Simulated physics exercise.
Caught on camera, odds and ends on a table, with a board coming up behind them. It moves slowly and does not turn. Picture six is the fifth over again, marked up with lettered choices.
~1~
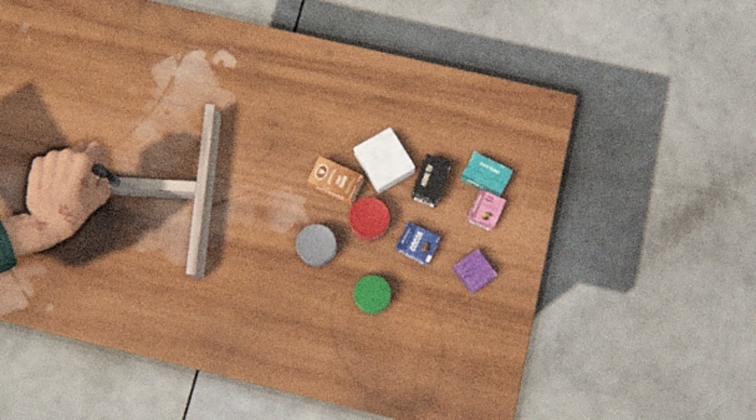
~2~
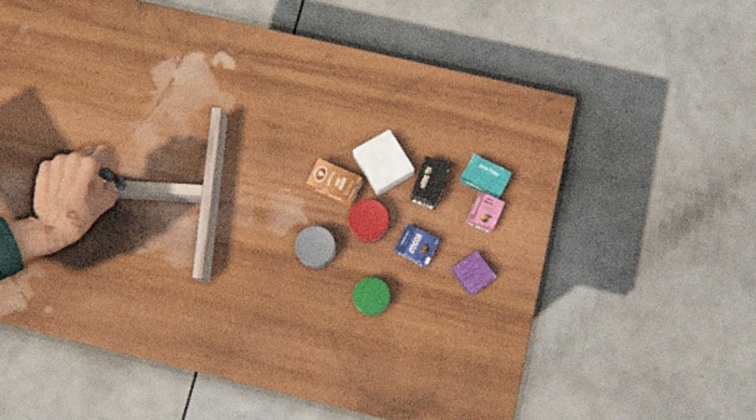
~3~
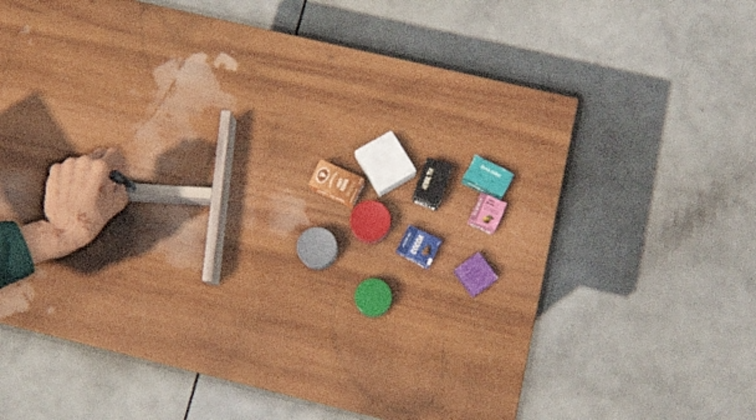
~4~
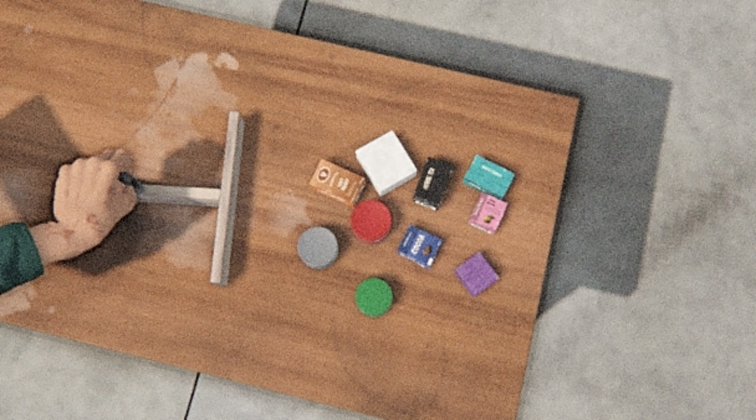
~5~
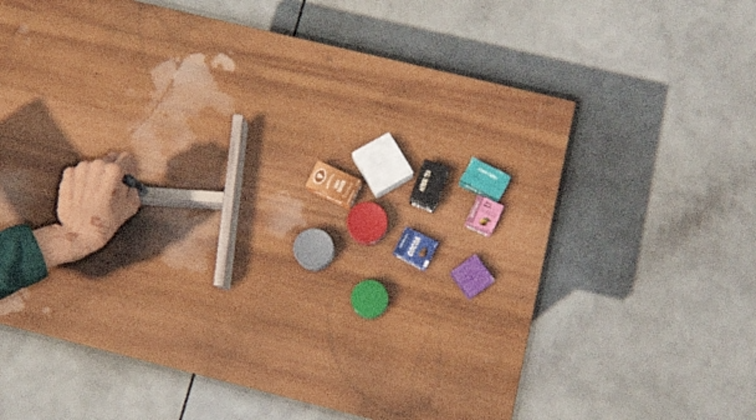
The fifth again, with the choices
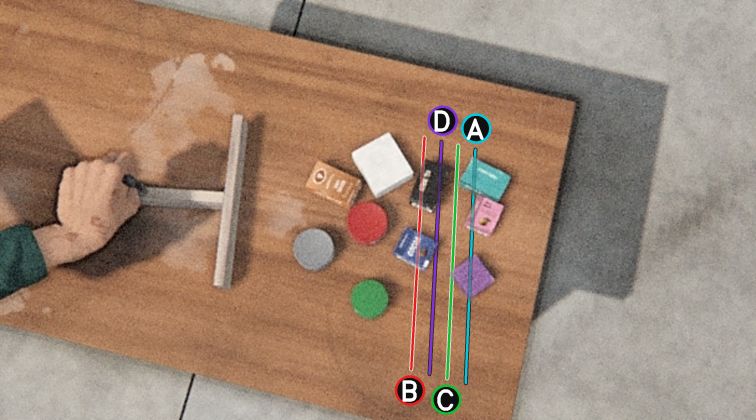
A hand gripping a handled board slid it slowly to the right across a wooden table, without turning it, while the small boxes, round tubs and white block on the right stayed where they were.
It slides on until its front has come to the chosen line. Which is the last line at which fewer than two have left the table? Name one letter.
It should halt at A.
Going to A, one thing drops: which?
It is the turquoise packet.
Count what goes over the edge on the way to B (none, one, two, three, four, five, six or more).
The count is none.
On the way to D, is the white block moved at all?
By then, yes.
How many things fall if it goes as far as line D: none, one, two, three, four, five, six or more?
In all, none.
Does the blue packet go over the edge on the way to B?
By then, no.
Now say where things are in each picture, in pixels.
Grey jar (317, 246); black packet (431, 181); purple block (474, 271), in the first picture.
Board (207, 191); red tub (369, 222), in the second picture.
Board (216, 193); turquoise packet (487, 179), in the third picture.
Board (225, 195); pink box (487, 213), in the fourth picture.
Board (229, 198); orange packet (334, 185); grey jar (315, 250); black packet (429, 186), in the fifth picture.
On the marked copy, A at (471, 263); B at (418, 250); C at (453, 258); D at (436, 254).
Taking A. A third of the way, board (316, 219); white block (391, 161); grey jar (340, 253).
Two thirds of the way, board (404, 240); turquoise packet (513, 180); pink box (500, 222).
When it is over, board (470, 256); turquoise packet over the edge; purple block (523, 319); one fallen.
As for the rest, B is within the limit but short; C is within the limit but short; D is within the limit but short.
